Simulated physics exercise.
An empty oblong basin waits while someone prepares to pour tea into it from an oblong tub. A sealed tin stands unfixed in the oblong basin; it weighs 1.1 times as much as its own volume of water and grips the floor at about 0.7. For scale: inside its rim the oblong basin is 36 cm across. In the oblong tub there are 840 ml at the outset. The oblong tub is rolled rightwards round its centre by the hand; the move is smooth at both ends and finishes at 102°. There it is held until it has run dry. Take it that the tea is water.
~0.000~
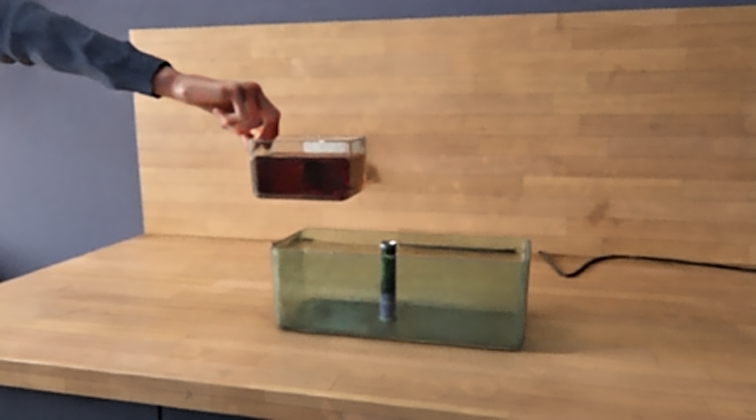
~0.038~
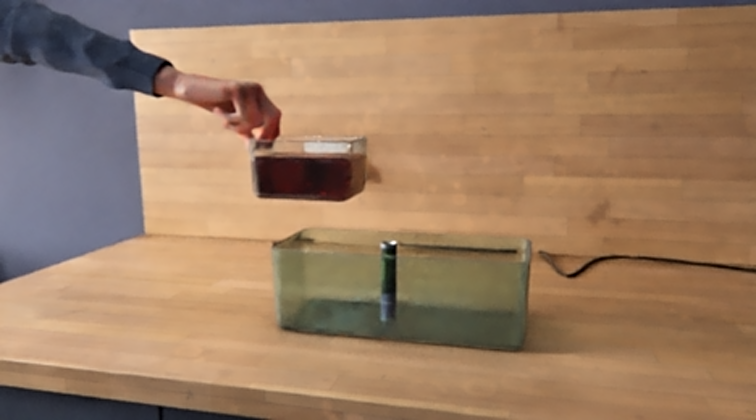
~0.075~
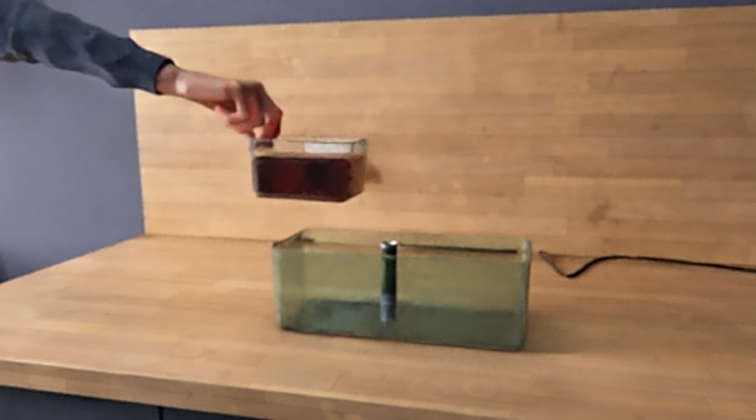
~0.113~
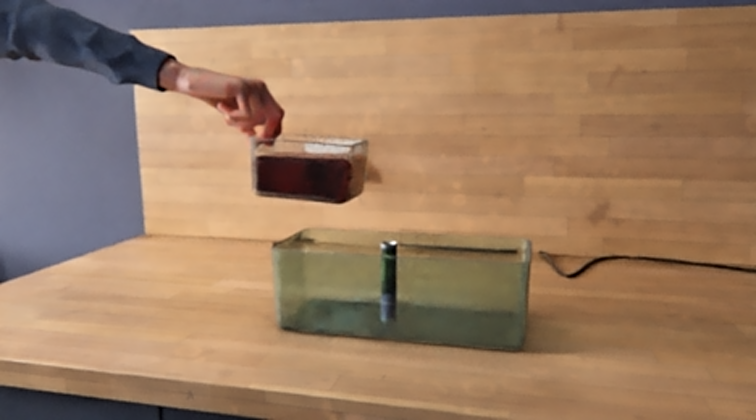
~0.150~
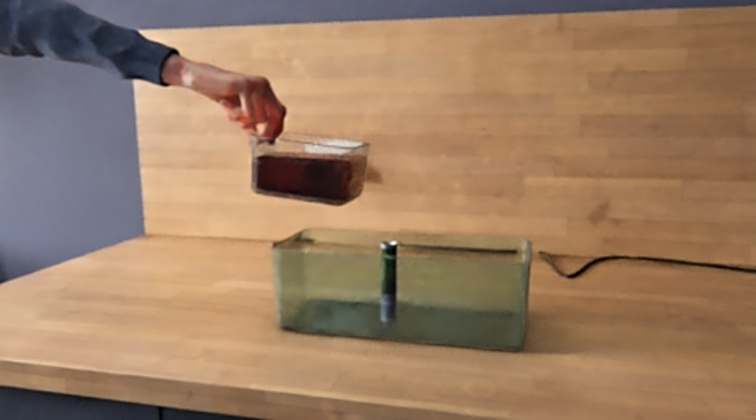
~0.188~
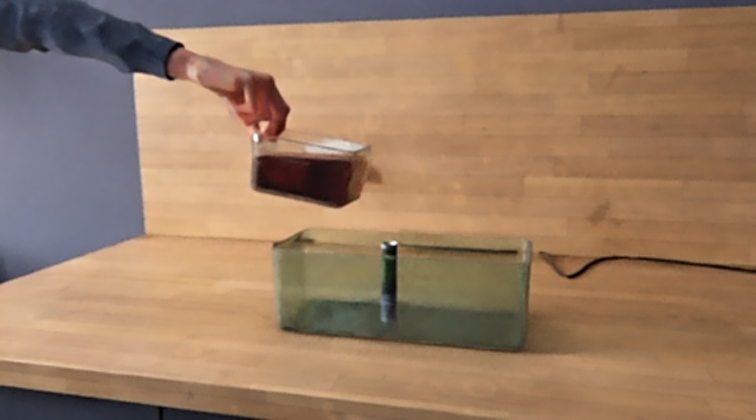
A hand held a small clear tub of dark tea above an empty greenish oblong basin with a tin standing in it, kept it nearly still, then slowly tilted it slightly to the right.
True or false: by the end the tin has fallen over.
False.
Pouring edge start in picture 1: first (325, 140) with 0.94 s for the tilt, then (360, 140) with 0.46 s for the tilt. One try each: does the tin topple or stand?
First it tips over; then it tips over.
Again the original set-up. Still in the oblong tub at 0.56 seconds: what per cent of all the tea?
I reckon about 62 in a hundred is still held.
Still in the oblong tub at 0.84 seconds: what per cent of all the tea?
Roughly 14 percent remains.
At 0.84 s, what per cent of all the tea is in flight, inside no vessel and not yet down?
About 5 per cent.
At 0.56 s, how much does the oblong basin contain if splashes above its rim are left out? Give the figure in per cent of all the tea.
About 10%.
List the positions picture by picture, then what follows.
In the first frame, it leans 0°; its right rim is at (358, 141); the tea meets the walls at (265, 155) and (358, 156); the oblong basin's rim runs from (287, 239) to (529, 252); the tin's top is at (388, 246).
In the second frame, it leans 0°; its right rim is at (359, 141); the tea meets the walls at (266, 155) and (358, 156).
In the third frame, it leans 2°; its right rim is at (359, 142); the tea meets the walls at (266, 155) and (358, 157).
In the fourth frame, it leans 4°; its right rim is at (360, 144); the tea meets the walls at (267, 154) and (359, 158).
In the fifth frame, it leans 6°; its right rim is at (361, 147); the tea meets the walls at (267, 154) and (359, 158).
In the sixth frame, it leans 10°; its right rim is at (363, 151); the tea meets the walls at (267, 154) and (361, 159).
After 0.56 s the tilt is 67° and 61 per cent is still to pour; the tin stands where it began.
After 0.84 s the tilt is 99° and 13 per cent is still to pour; the tin stands where it began.
After 1.13 s the tilt is 102° and 1 per cent is still to pour; the tin stands where it began.
After 1.44 s the tilt is 102° and 0 per cent is still to pour; the tin stands where it began.
In the end the tin stands where it began.
